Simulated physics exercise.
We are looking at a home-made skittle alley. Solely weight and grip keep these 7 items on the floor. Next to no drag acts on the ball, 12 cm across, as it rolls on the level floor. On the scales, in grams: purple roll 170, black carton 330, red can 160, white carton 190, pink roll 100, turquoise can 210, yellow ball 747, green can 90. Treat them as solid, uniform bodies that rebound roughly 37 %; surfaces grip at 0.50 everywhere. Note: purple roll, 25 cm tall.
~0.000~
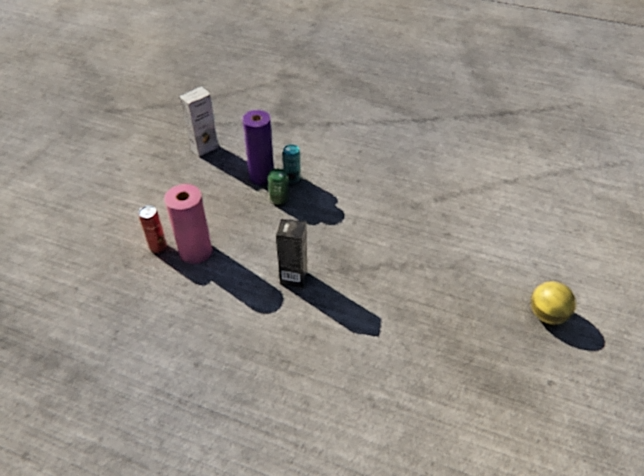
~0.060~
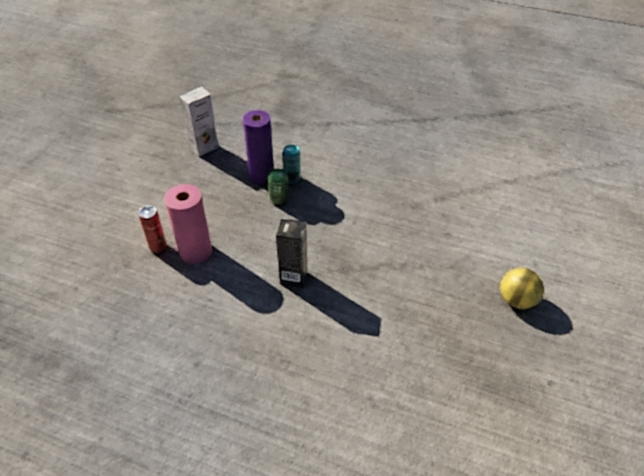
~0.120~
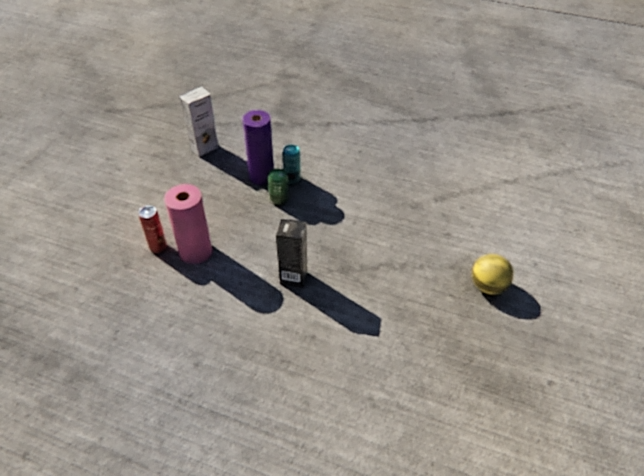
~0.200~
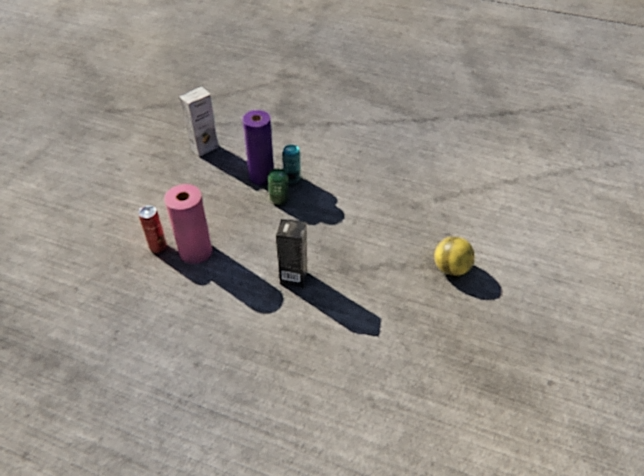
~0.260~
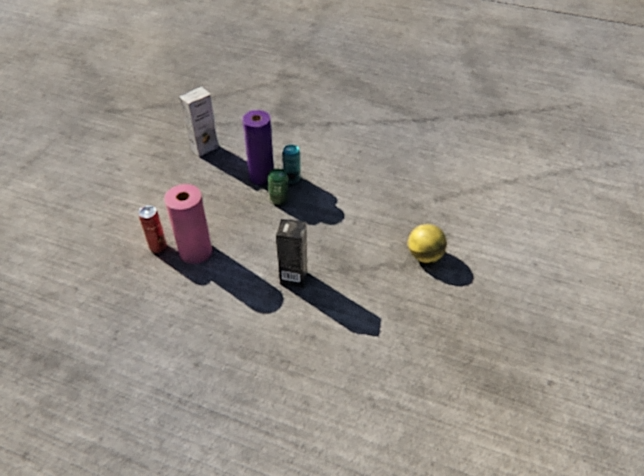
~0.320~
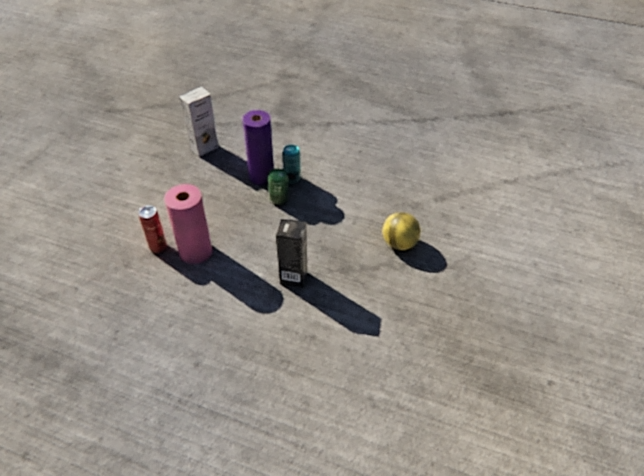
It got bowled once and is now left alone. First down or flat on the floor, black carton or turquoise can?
It is the latter of the two.
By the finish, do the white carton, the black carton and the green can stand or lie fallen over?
Final state - white carton: Remains on its base; black carton: Remains on its base; green can: Goes over.
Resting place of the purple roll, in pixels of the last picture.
(238, 132), roughly.
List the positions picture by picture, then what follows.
Ball has run 0 cm; yellow ball (553, 303); black carton (293, 254); turquoise can (292, 165), in the first picture.
Ball has run 9 cm; yellow ball (522, 288); white carton (200, 123), in the second picture.
Ball has run 18 cm; yellow ball (492, 274); green can (278, 187), in the third picture.
Ball has run 31 cm; yellow ball (455, 256); red can (153, 230), in the fourth picture.
Ball has run 40 cm; yellow ball (428, 243); pink roll (190, 226), in the fifth picture.
Ball has run 49 cm; yellow ball (402, 231); black carton (293, 254); turquoise can (292, 165), in the sixth picture.
By 0.72 s, ball has run 99 cm; yellow ball near (273, 174); turquoise can tilted 44° near (278, 143); green can tilted 73°; purple roll tilted 4°.
By 1.02 s, ball has run 113 cm; yellow ball near (233, 165); turquoise can on its side near (267, 141); green can on its side; purple roll 13 cm from its spot.
When it is over (3.1 s), lying over on the floor, turquoise can and green can; not toppled but over 8 cm from the start, purple roll; the other 4 within 8 cm of the start. End places, in pixels of the last picture, black carton near (293, 254), turquoise can near (261, 142). Black carton was never lost; turquoise can went at 0.72 s.
